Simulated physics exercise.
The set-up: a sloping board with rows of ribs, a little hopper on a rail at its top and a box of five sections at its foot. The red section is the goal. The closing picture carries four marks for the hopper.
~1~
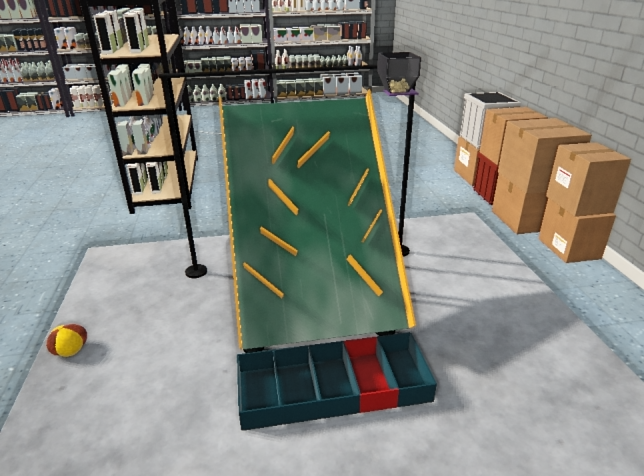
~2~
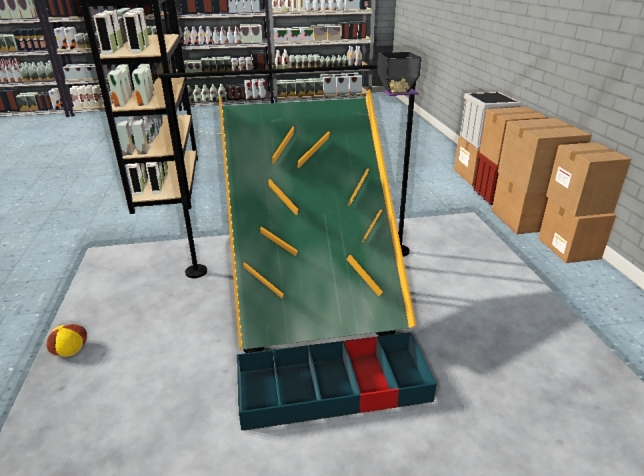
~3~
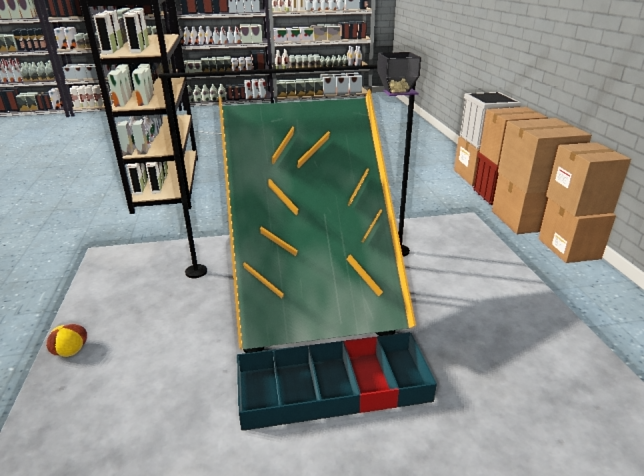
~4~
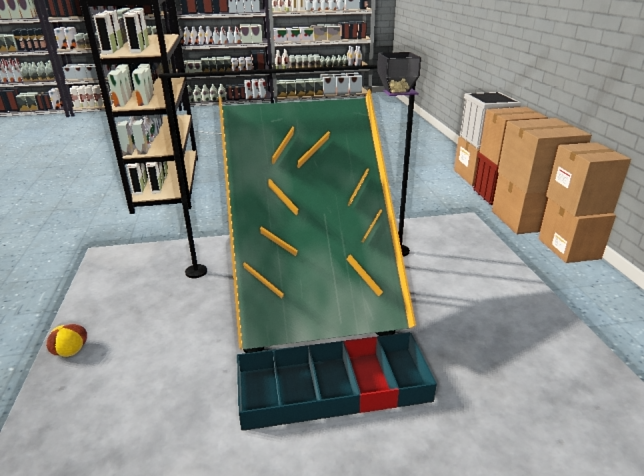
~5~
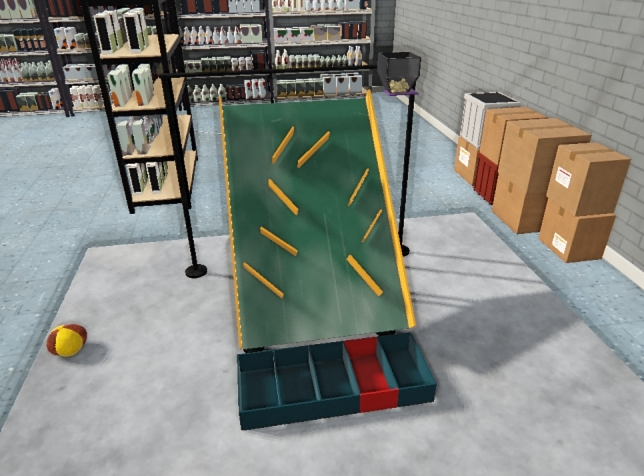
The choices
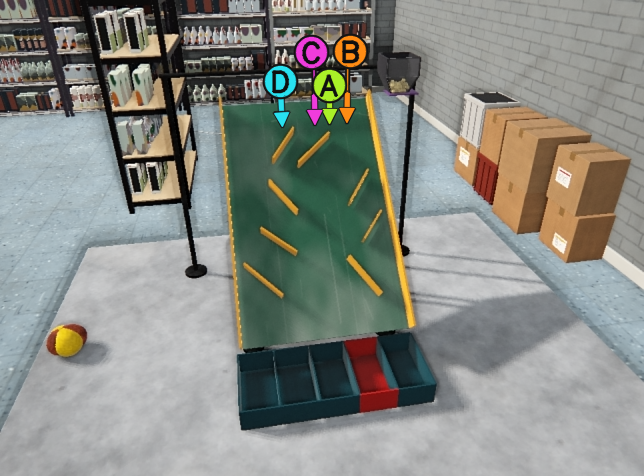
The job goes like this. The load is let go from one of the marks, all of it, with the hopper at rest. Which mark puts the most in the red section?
C.
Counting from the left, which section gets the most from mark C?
The fourth from the left.
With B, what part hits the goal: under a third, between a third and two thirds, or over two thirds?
Under a third.
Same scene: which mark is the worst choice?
B.
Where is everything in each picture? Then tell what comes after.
Hopper at (397, 84), soya beans, door shut, in the first picture.
Ribs (273, 158) to (293, 127), (299, 162) to (329, 132), (269, 179) to (298, 210), in the second picture.
Ribs (351, 201) to (368, 169), (261, 228) to (297, 251), (365, 238) to (382, 210), in the third picture.
Ribs (244, 263) to (283, 295), (350, 255) to (382, 293), in the fourth picture.
Red section at (379, 400), number 4 of 5 from the left, in the fifth picture.
On the marked copy, mark A meets the board at (329, 118); mark B meets the board at (346, 117); mark C meets the board at (314, 119); mark D meets the board at (282, 121).
With A, about a third in the red section, about half in other sections, a small part outside the box.
With B, a stray few in the red section, nearly all in other sections.
With C, about two thirds in the red section, about a quarter in other sections, a small part outside the box.
With D, about a quarter in the red section, most in other sections.
